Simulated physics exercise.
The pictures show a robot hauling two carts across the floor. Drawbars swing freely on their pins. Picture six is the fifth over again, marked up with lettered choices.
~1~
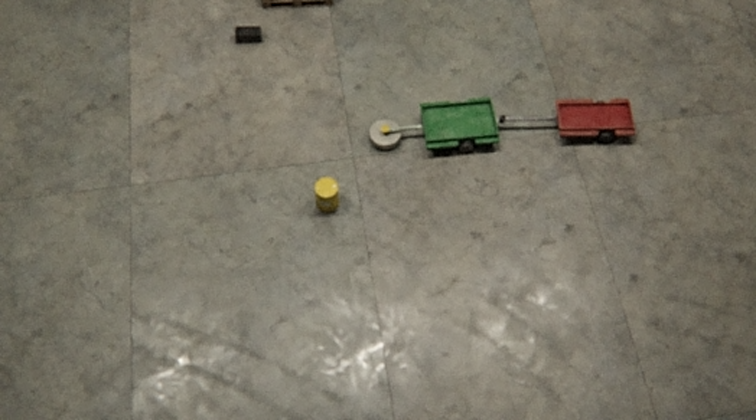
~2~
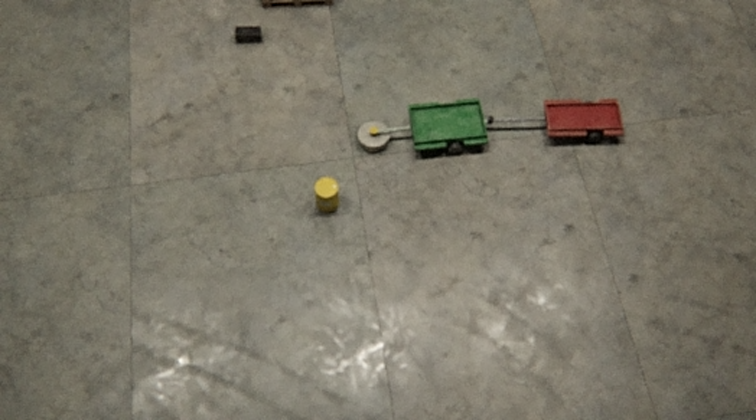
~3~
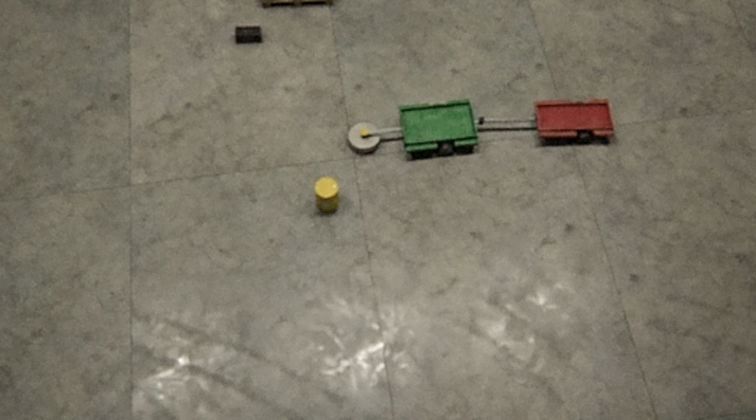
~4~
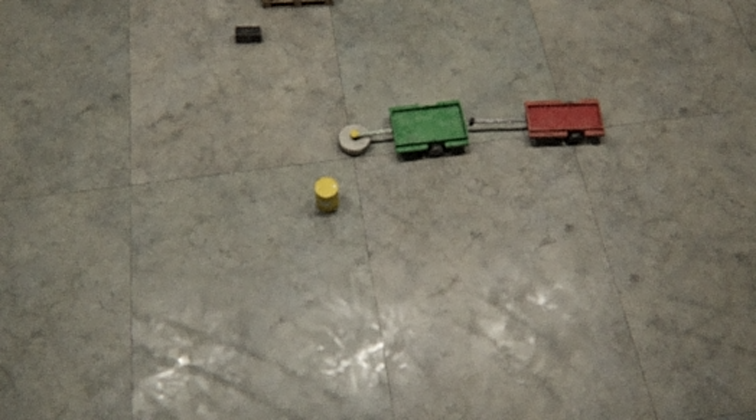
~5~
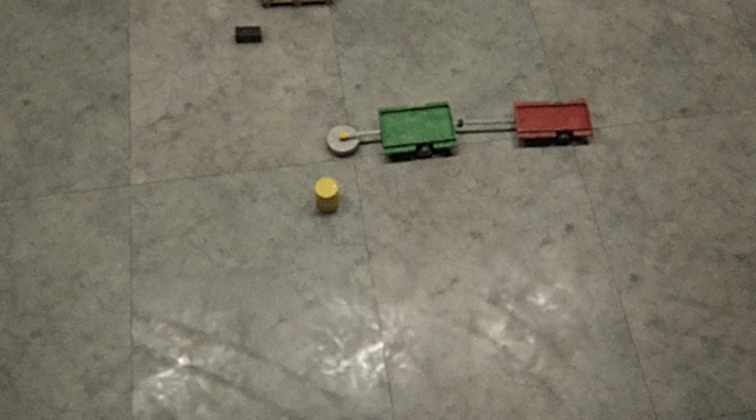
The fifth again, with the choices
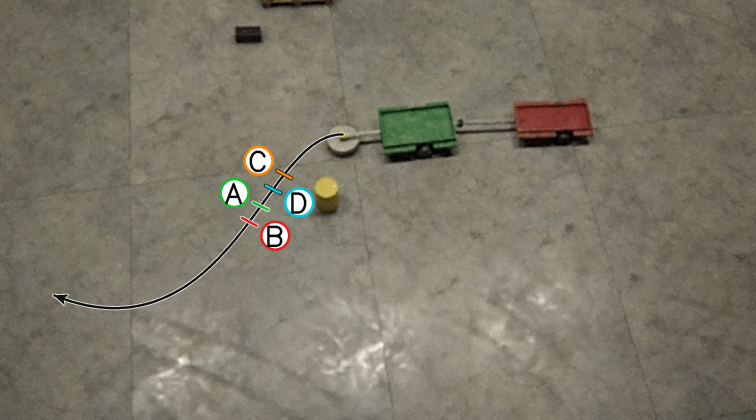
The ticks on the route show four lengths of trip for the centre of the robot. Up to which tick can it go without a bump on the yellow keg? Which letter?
Mark C.
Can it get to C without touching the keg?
Yes.
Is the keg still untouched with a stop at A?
No.
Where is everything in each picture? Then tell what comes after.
The first picture shows yellow keg (328, 203); robot (385, 133); green cart (459, 122).
The second picture shows robot (374, 135); green cart (448, 123); red cart (583, 117); yellow keg (328, 203).
The third picture shows robot (364, 137); green cart (438, 124); red cart (574, 117); yellow keg (328, 203).
The fourth picture shows robot (355, 138); green cart (428, 125); red cart (564, 117); yellow keg (328, 203).
The fifth picture shows robot (343, 139); green cart (417, 127); red cart (553, 118); yellow keg (328, 203).
On the marked copy, A at (261, 206); B at (249, 222); C at (284, 174); D at (273, 189); the route from (343, 134) via (224, 253) to (54, 295).
Taking C. A third of the way, robot (318, 147), last cart (527, 119).
Two thirds of the way, robot (299, 162), last cart (504, 120).
When it is over, robot (285, 179), last cart (483, 121); nothing has been touched.
As for the rest, A is too far, the keg has been hit; B is too far, the keg has been hit; D is too far, the keg has been hit.
